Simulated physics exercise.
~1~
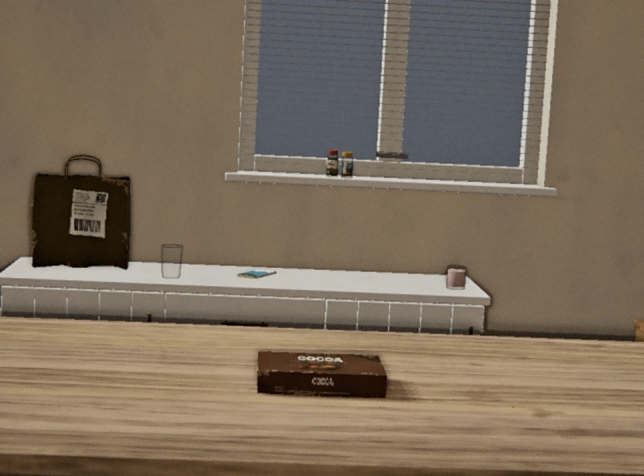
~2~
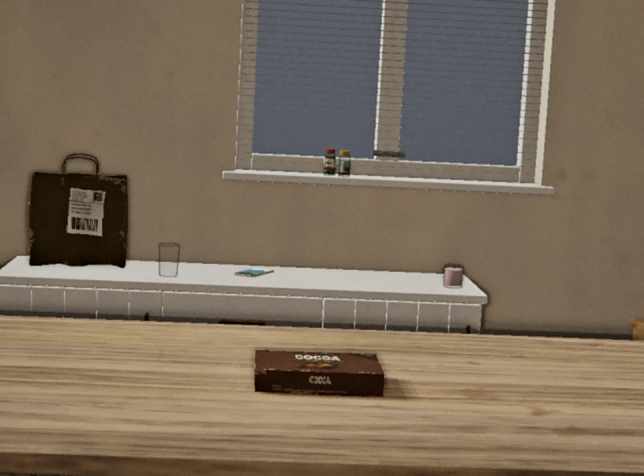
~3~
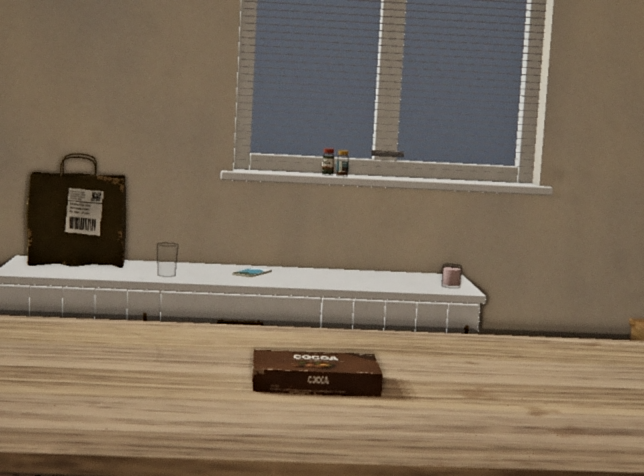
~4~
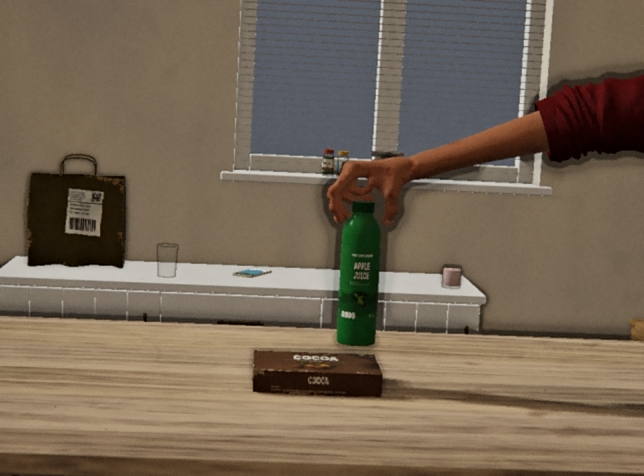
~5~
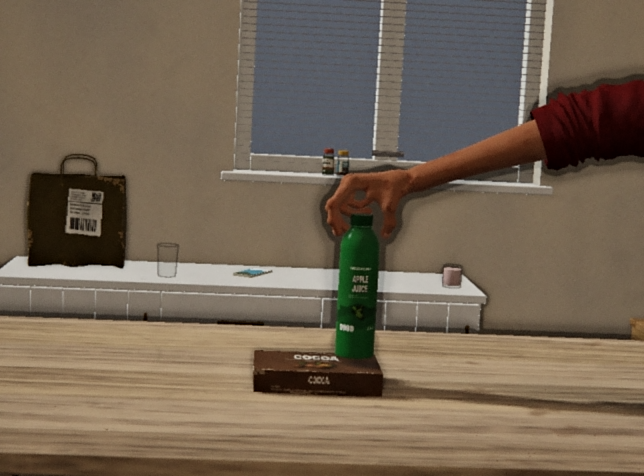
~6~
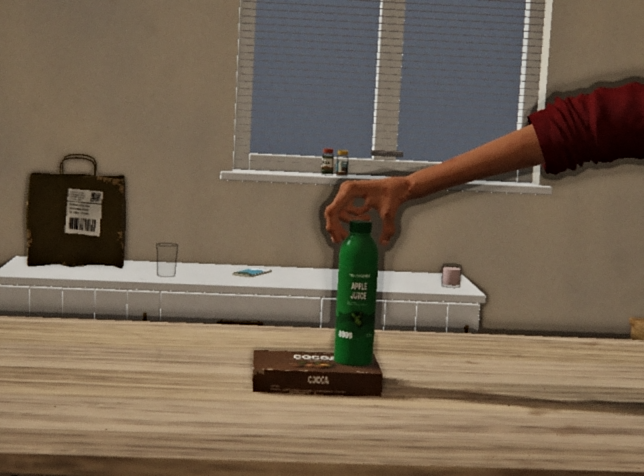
The video shows a brown cocoa packet lying on a wooden table before a window. A hand in a red sleeve then lowers a green apple juice bottle onto the packet's right side and keeps holding its top.
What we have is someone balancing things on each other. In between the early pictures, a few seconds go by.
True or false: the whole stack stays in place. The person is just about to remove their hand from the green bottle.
True.
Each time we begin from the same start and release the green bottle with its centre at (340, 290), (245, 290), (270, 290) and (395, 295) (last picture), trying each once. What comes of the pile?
First, it stays up; second, it gives way; third, it holds; fourth, it loses its balance.
Then, 0.30 s later than the last frame, all is still.
Then, 0.70 s later than the last frame, green bottle resting near (357, 292).
When it is over, both as before. End places, in pixels of the last picture, green bottle near (357, 292). The pile keeps its balance.
